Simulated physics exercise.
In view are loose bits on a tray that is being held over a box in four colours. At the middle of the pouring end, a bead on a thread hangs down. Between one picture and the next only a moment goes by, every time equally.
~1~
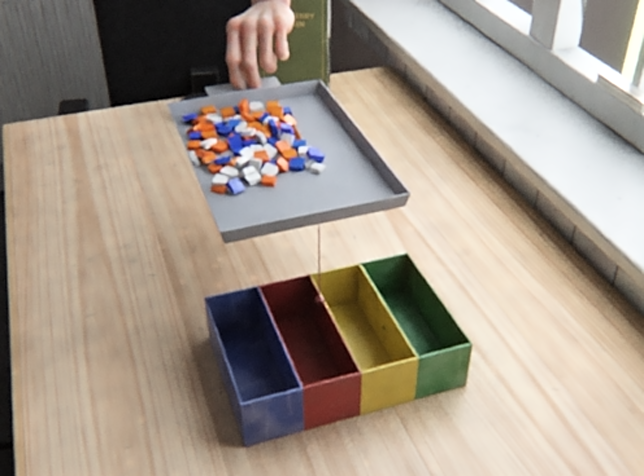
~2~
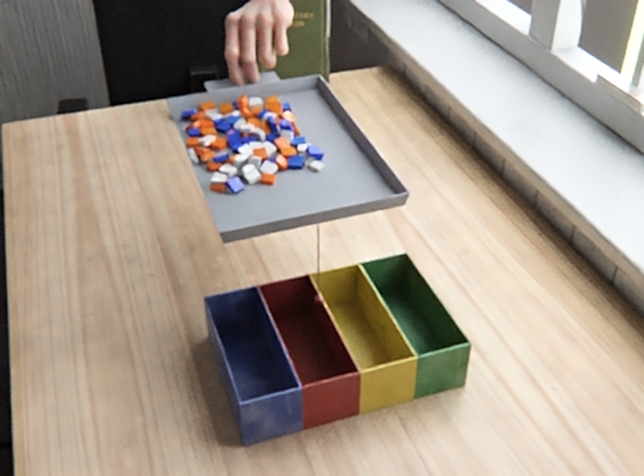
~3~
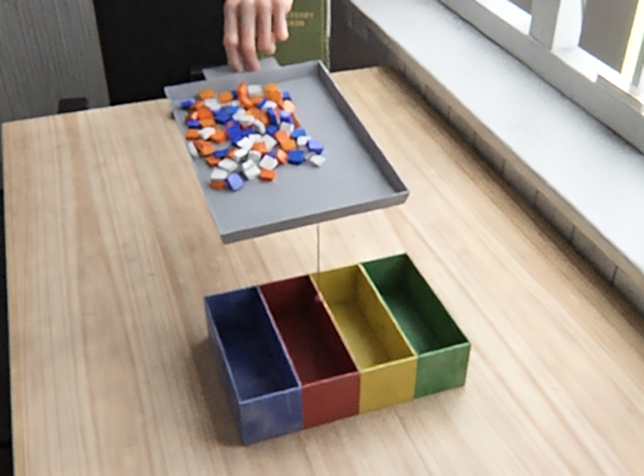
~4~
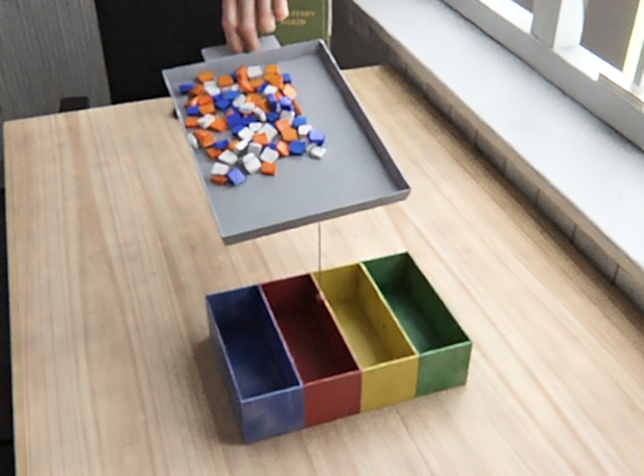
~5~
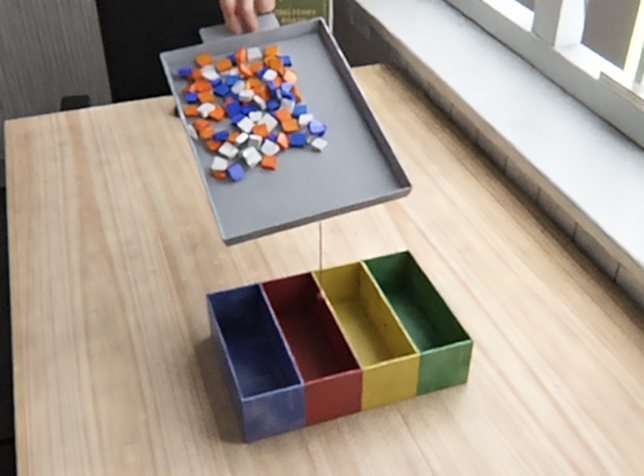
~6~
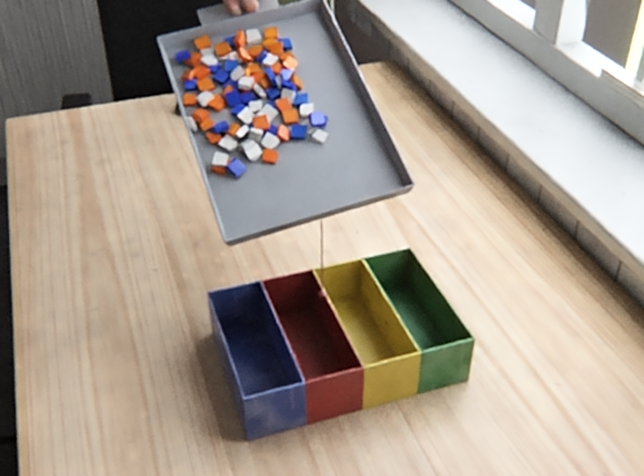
A hand raises the back of a gray tray of mosaic tiles above a four-coloured box.
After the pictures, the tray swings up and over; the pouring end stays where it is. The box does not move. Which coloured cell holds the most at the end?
The blue cell holds the most.
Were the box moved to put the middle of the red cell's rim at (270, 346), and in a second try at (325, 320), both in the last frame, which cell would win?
First: The red cell. Second: The blue cell.
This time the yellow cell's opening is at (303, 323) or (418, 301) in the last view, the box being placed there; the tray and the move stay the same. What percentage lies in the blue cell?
0 %, then 20 %.
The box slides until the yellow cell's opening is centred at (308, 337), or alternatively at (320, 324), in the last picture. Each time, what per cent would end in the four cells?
Well, you'd get about 100 per cent and then about 100 per cent.
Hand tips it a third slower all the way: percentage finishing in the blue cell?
That works out at roughly 60 per cent.
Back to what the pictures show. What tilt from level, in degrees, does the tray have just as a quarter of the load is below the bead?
The angle is roughly 80° at that point.
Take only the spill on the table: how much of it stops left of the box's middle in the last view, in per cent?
Left fraction: Around 80 per cent.
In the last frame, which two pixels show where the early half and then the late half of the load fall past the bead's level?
The opening part goes through (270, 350); what follows goes through (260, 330).
Soon, tray tipped steeply; most on the tray; a small part falling or outside the box.
A while on, tray tipped past a quarter turn; a small part on the tray; about half in the blue cell; a small part in the red cell; about a quarter falling or outside the box.
Towards the end, tray tipped past a quarter turn; about two thirds in the blue cell; about a quarter in the red cell; a small part falling or outside the box.
Finally, tray tipped past a quarter turn; about two thirds in the blue cell; about a quarter in the red cell; none in the yellow cell; none in the green cell; a small part outside the box.
